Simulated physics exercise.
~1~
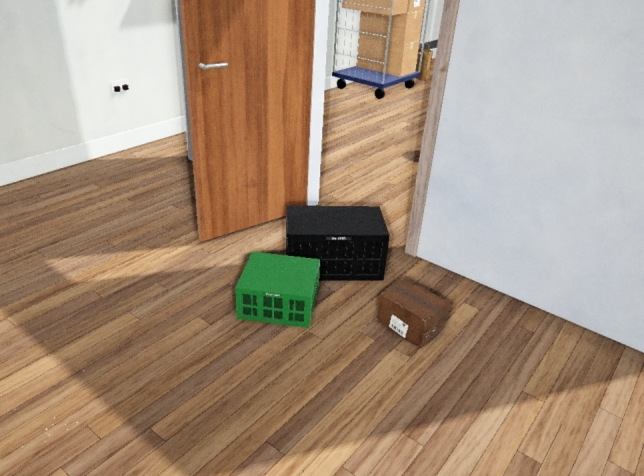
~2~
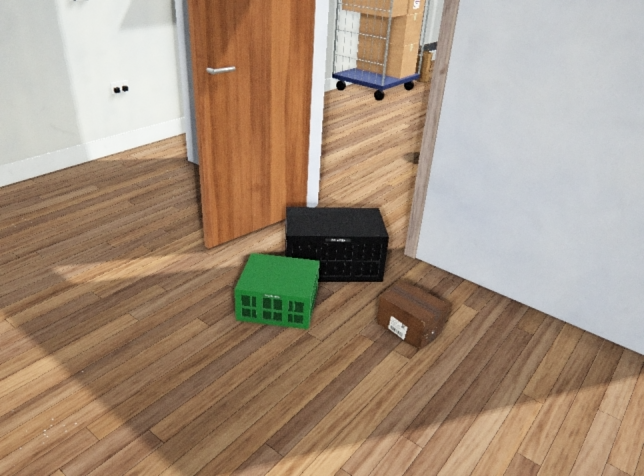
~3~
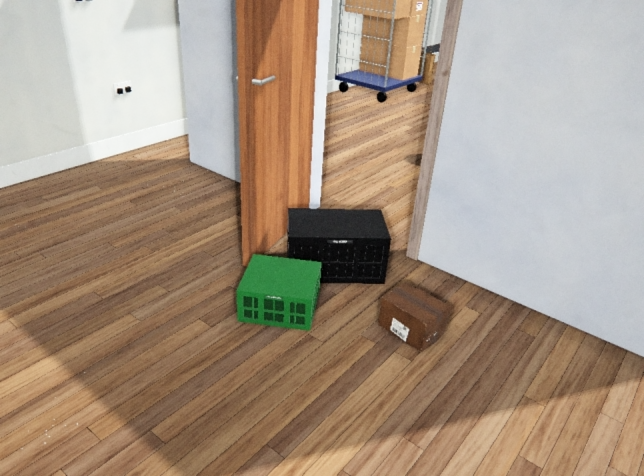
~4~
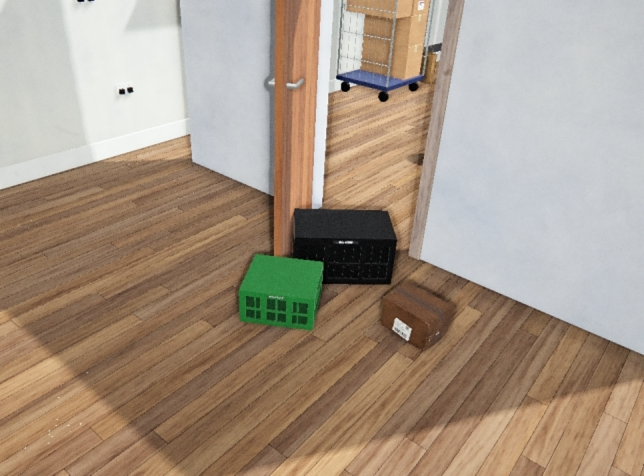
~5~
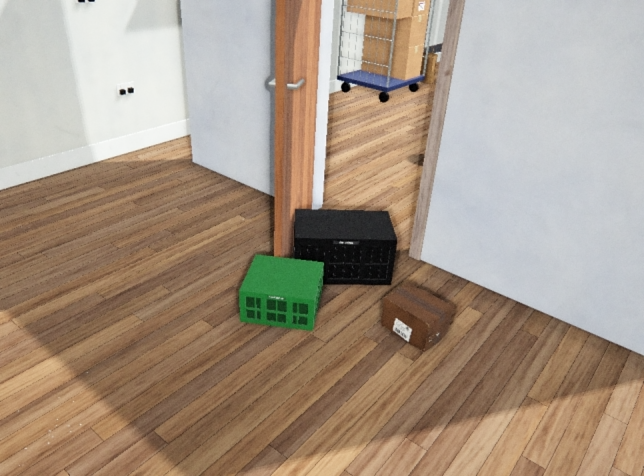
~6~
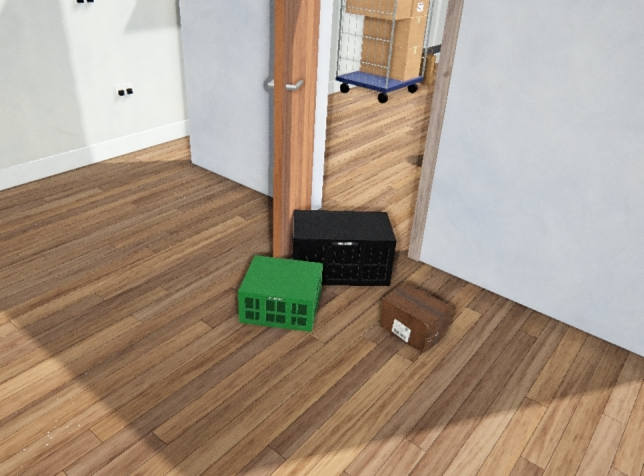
A wooden door swung partway toward its frame until it stood nearly edge-on, then stopped, still well open, by a black crate in the doorway. The black crate, a green crate and a brown parcel stayed where they were on the floor.
